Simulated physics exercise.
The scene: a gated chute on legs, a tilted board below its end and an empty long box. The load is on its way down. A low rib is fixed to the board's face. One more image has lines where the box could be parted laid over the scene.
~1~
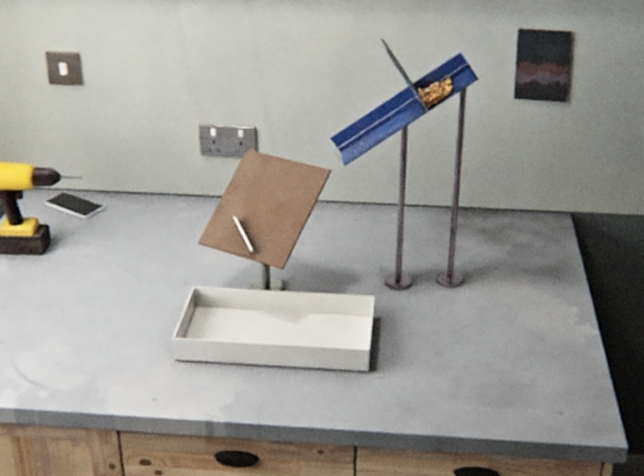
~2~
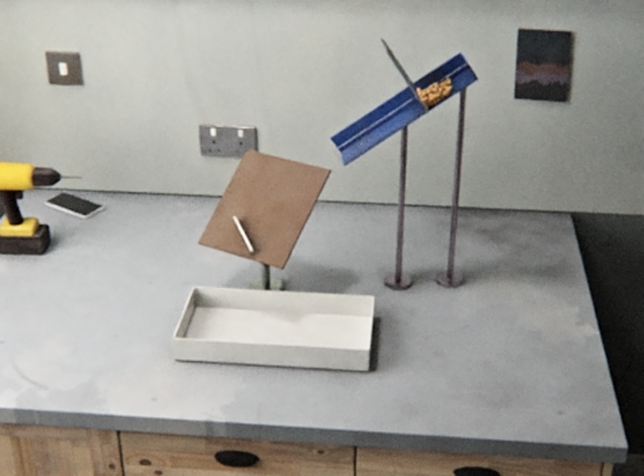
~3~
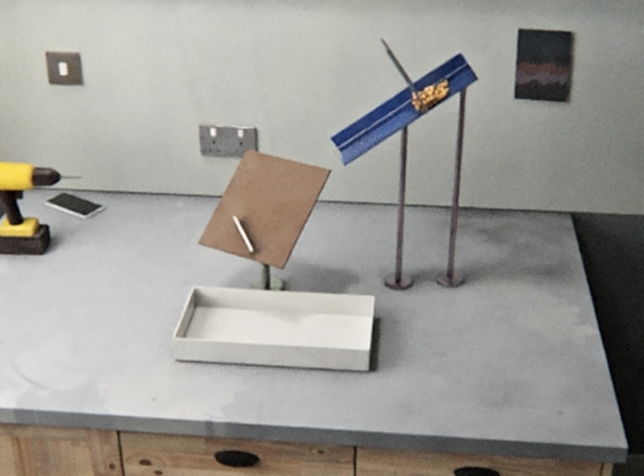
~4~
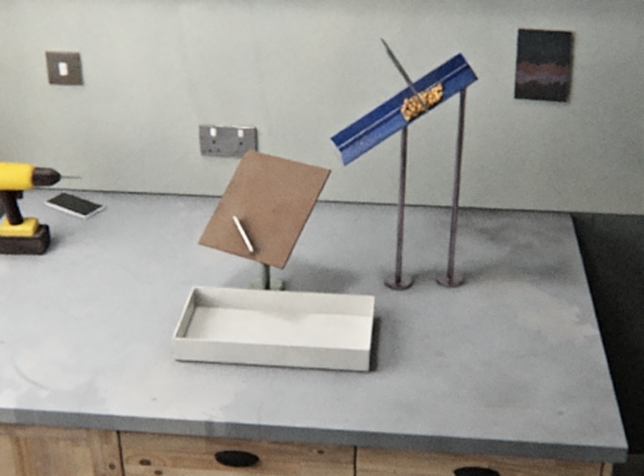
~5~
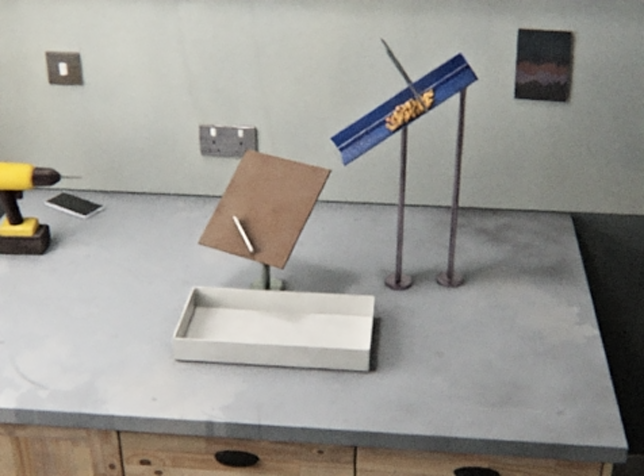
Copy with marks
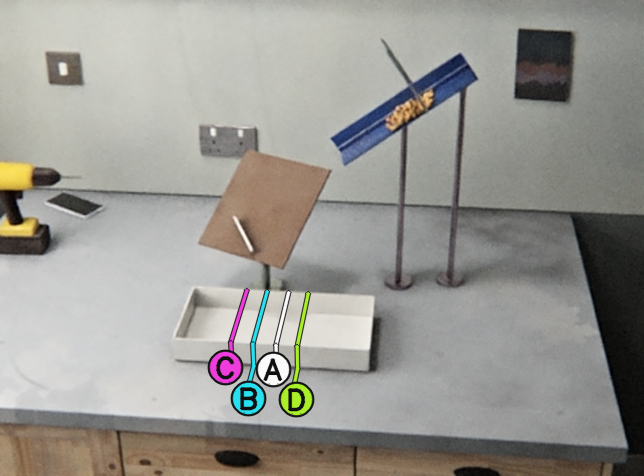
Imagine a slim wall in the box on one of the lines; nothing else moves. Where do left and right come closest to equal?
Line B.
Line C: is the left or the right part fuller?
The right side.
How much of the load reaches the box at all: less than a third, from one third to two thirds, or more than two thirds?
About that: More than two thirds.
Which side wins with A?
Left.
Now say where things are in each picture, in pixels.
Load behind the gate (433, 93), round wooden beads; lip of the chute (343, 159), sloping gently, in the first picture.
Middle of the board (264, 206), tilted fairly steeply; middle of its low edge (239, 256); of its high edge (288, 159), in the second picture.
Front corners of the box (173, 338) and (369, 349), empty; front of the load (415, 103), in the third picture.
Middle of the load (420, 102); its front (404, 112), roughly a quarter of the way to the lip; rib from (234, 217) to (251, 250), in the fourth picture.
Middle of the load (413, 110); its front (388, 126), roughly a third of the way to the lip, in the fifth picture.
On the marked copy, line A crosses the front rim at (276, 344); line B crosses the front rim at (252, 343); line C crosses the front rim at (230, 341); line D crosses the front rim at (297, 345).
Choosing A, of what is caught, almost all on the left of the divider, about a tenth on the right.
Choosing B, of what is caught, roughly half on the left of the divider, roughly half on the right.
Choosing C, of what is caught, about a tenth on the left of the divider, the larger part on the right.
Choosing D, of what is caught, almost all on the left of the divider, just a few on the right.
